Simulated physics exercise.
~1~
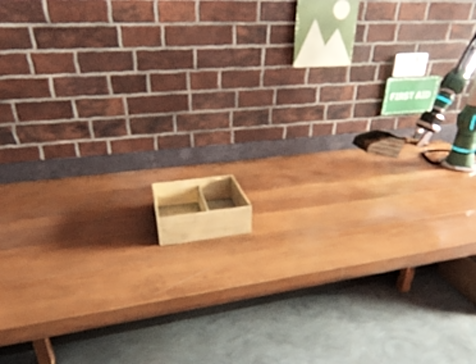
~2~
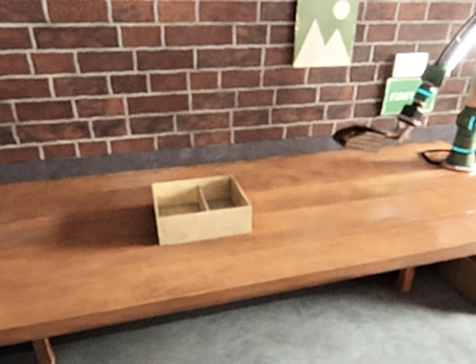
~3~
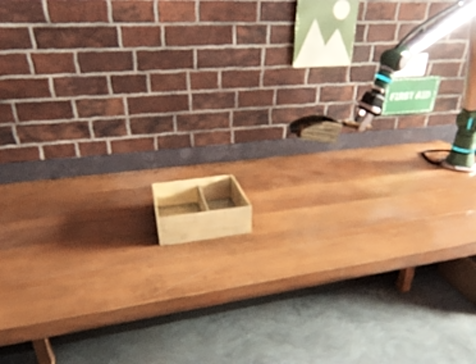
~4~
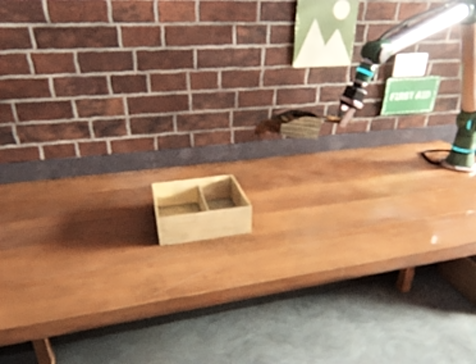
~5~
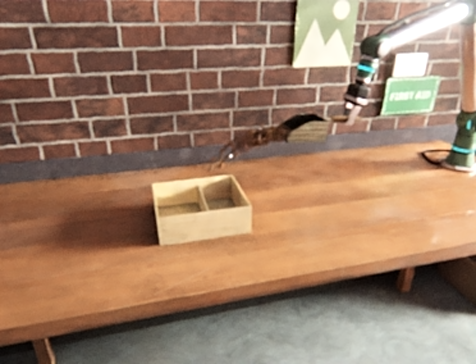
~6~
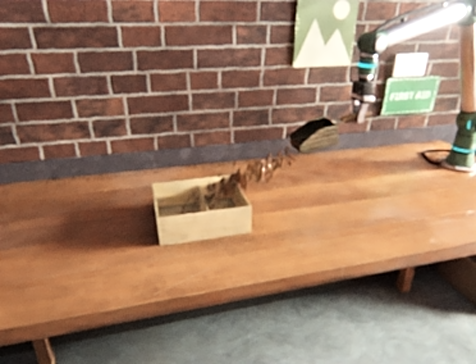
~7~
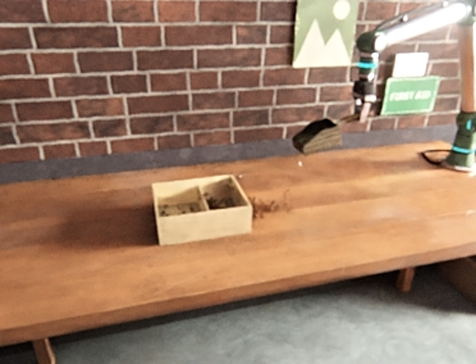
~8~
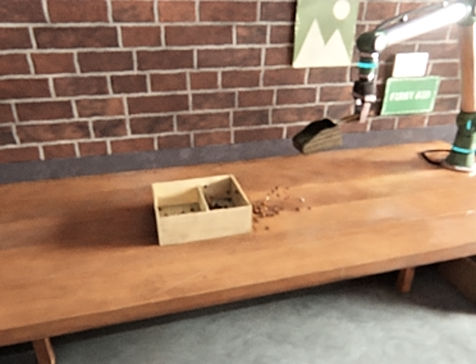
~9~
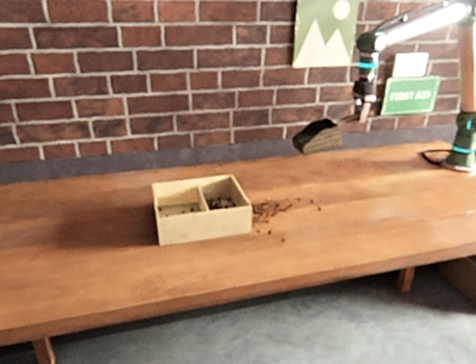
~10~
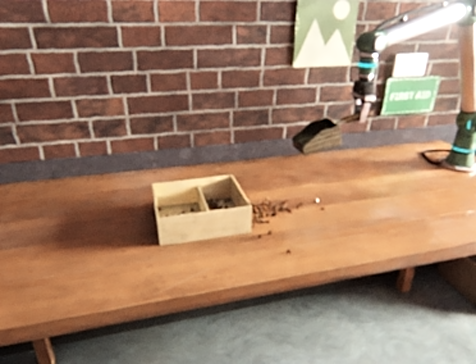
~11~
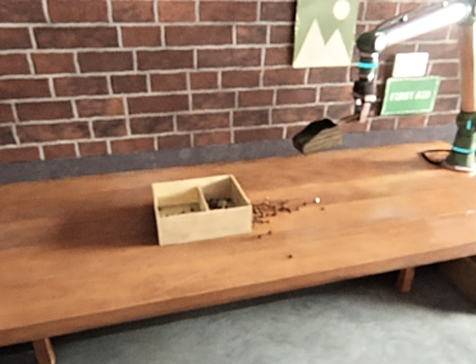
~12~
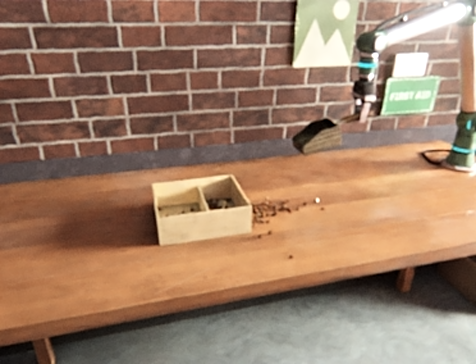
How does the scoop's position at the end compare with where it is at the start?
At the end the scoop is farther left and a little higher than at the start, hanging above the table to the right of the box.
